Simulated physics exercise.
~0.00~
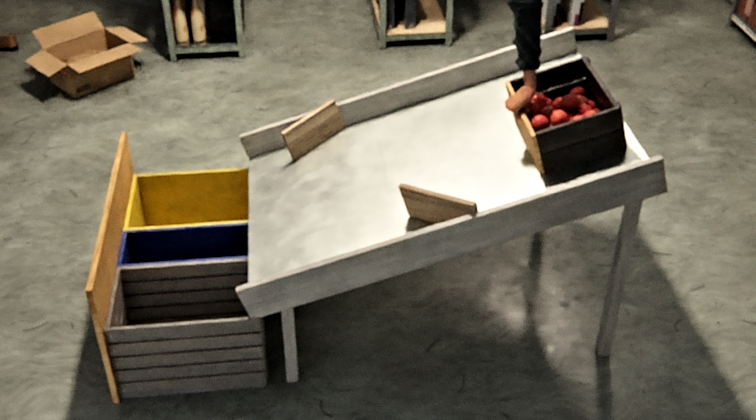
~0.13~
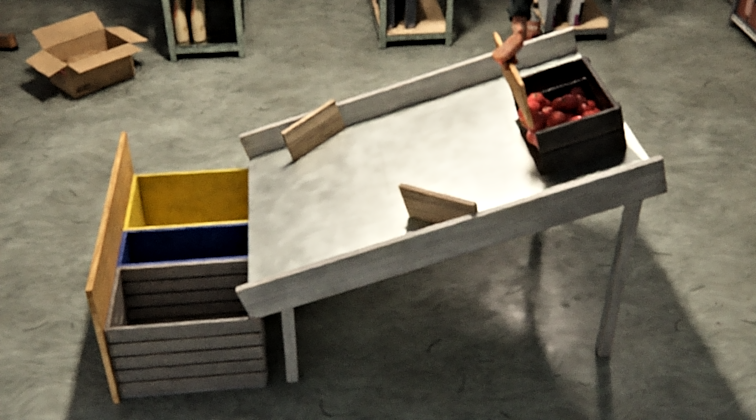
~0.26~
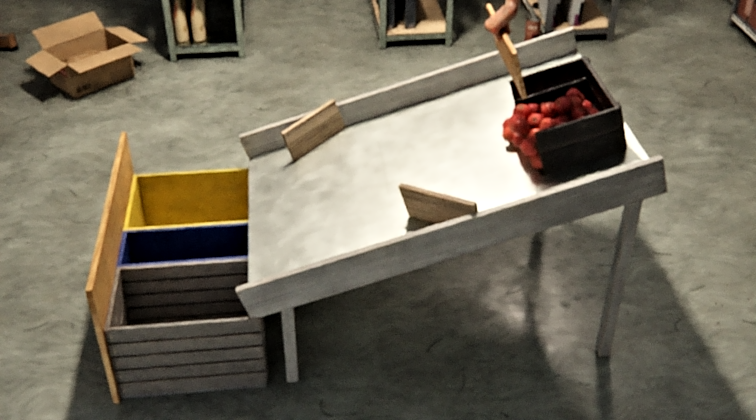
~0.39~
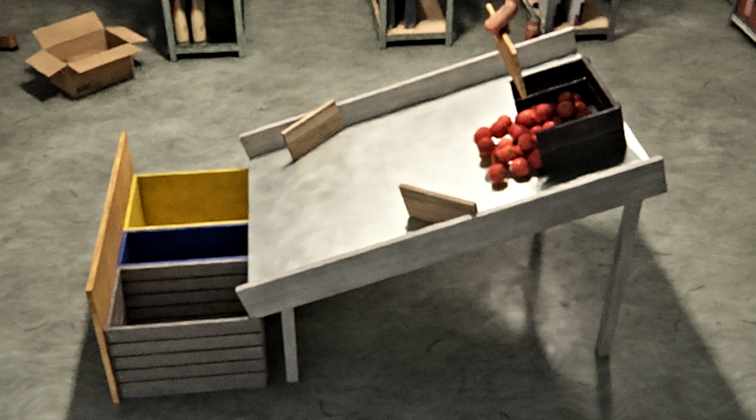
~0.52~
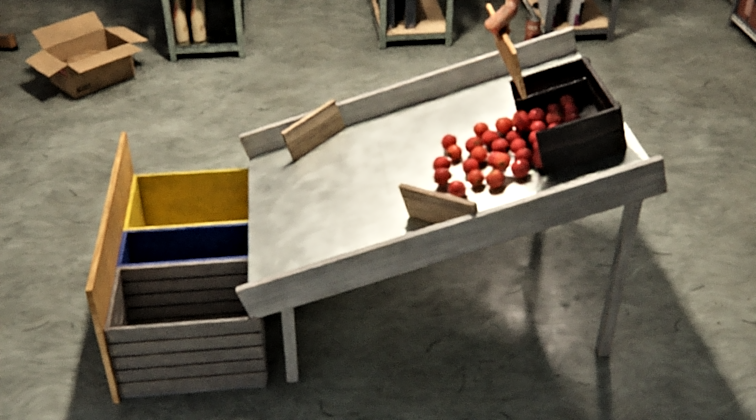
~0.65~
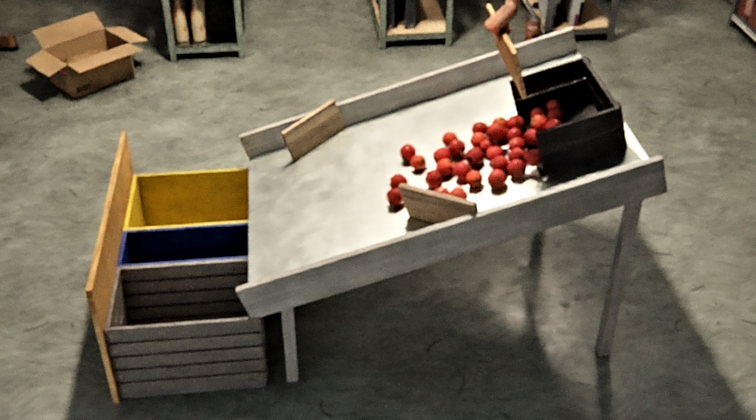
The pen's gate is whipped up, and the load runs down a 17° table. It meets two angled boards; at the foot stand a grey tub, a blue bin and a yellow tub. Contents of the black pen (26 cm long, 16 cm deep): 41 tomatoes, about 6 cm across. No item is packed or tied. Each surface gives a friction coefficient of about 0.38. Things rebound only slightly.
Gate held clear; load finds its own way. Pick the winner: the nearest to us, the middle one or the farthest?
The biggest heap ends up in the second one from us - the blue bin.
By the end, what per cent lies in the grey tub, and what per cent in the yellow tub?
About 5 in a hundred first and about 40 in a hundred second.
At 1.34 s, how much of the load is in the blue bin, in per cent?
Share: About 10 %.
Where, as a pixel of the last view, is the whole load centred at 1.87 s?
Look near pixel (161, 286).
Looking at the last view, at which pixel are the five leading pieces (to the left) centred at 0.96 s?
The leading five average out near (285, 212).
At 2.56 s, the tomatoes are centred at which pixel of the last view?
The middle lies close to (168, 292).
After 0.96 s, 41 on the slope.
After 1.34 s, 2 in the grey tub, 5 in the blue bin, 2 in the yellow tub, 27 on the slope and 5 in the air.
After 1.87 s, 2 in the grey tub, 22 in the blue bin, 16 in the yellow tub and 1 in the air.
When it is over (at 2.56 s), 2 in the grey tub, 23 in the blue bin and 16 in the yellow tub.
